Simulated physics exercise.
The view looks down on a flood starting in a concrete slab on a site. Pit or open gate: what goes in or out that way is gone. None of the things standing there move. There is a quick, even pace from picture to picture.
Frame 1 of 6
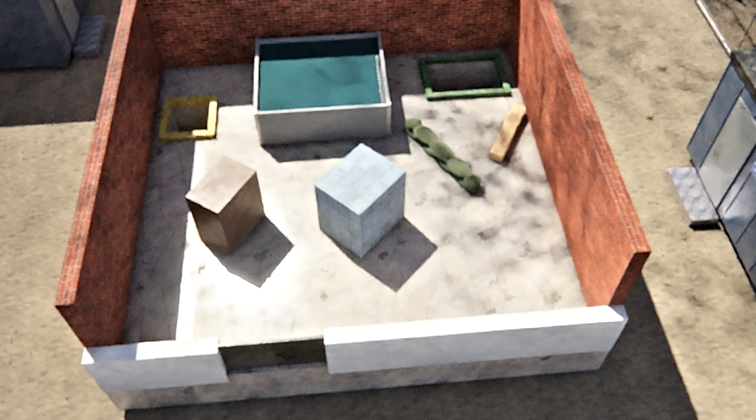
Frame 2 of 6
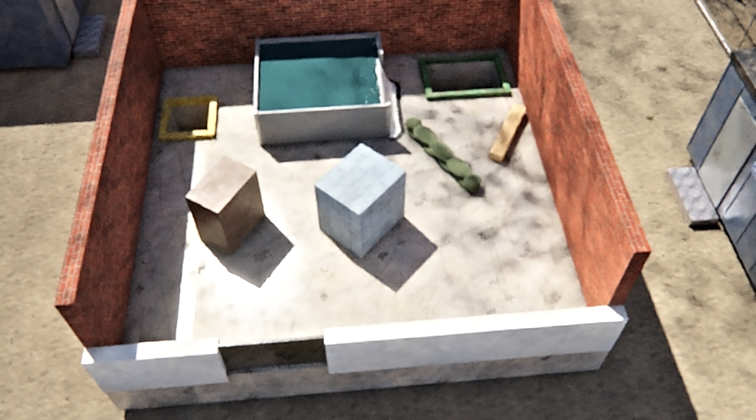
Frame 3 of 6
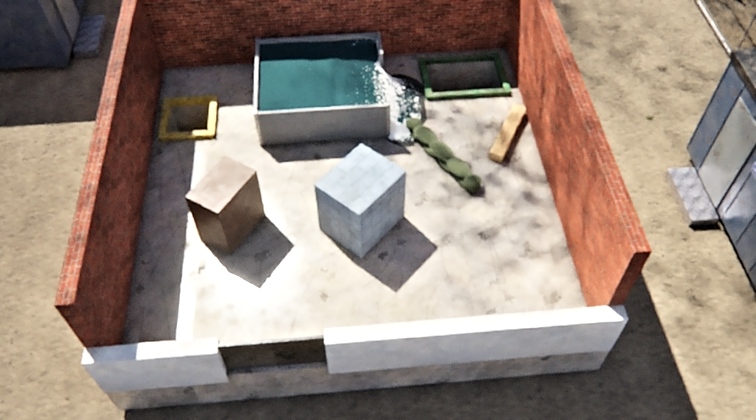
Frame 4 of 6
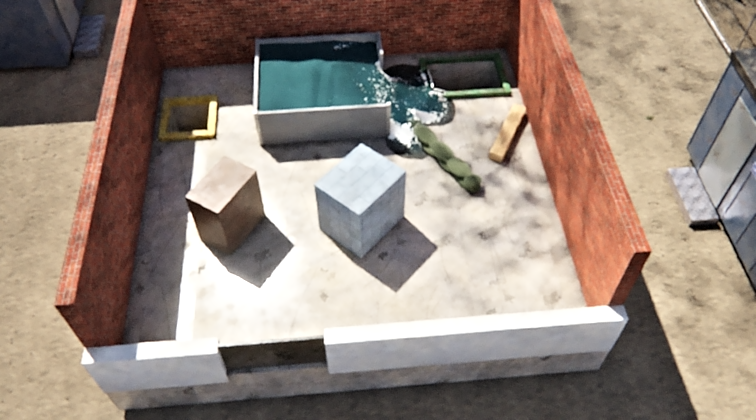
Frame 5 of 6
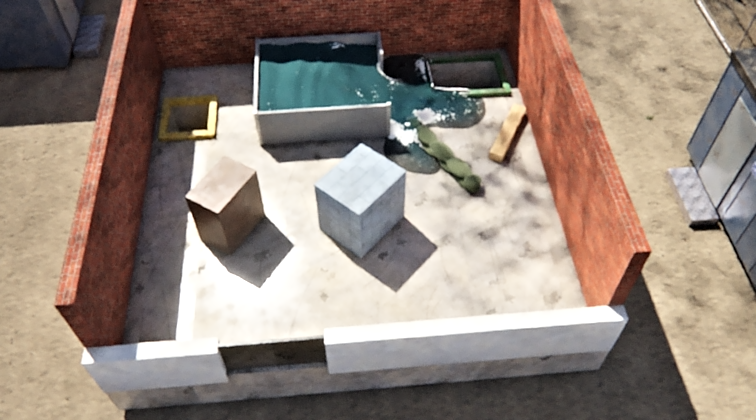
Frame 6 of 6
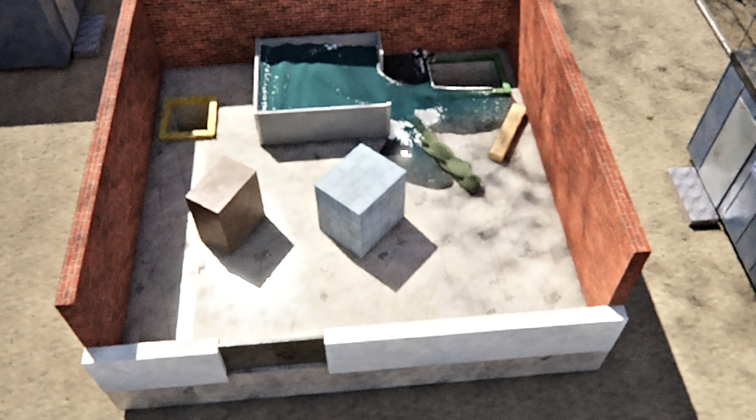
Water pours from the right side of a concrete tank and spreads rightward across the slab.
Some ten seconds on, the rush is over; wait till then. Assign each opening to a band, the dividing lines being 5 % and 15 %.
In the end the gate is going to fail to get to five per cent. The green pit is going to fail to stay at fifteen per cent or less. The yellow pit is going to fail to get to five per cent.
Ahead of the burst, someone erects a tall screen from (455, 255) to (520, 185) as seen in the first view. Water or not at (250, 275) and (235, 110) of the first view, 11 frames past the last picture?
Spared, then spared.
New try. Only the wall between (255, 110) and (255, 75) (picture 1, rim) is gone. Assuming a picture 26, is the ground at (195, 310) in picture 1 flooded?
Check at the given point: Inundated.
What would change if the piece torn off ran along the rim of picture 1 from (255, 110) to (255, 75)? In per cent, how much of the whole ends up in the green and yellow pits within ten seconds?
Green 0 %, yellow 30 %.
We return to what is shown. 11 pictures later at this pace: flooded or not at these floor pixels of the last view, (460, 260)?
Submerged.
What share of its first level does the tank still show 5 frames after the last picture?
It comes to some 66 percent.
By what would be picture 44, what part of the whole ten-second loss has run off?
Note - share reached: 90 %.
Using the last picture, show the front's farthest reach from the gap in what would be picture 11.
The front's farthest point is close to (471, 242).
A moment on, water covers 20 % of the floor; the gate 0 %, the green pit 5 %, the yellow pit 0 %.
Next, water covers 35 % of the floor; the gate 0 %, the green pit 11 %, the yellow pit 0 %.
Then, water covers 45 % of the floor; the gate 0 %, the green pit 19 %, the yellow pit 0 %.
Later, water covers 55 % of the floor; the gate 0 %, the green pit 25 %, the yellow pit 0 %.
In the end, water covers 85 % of the floor; the gate 0 %, the green pit 28 %, the yellow pit 0 %.
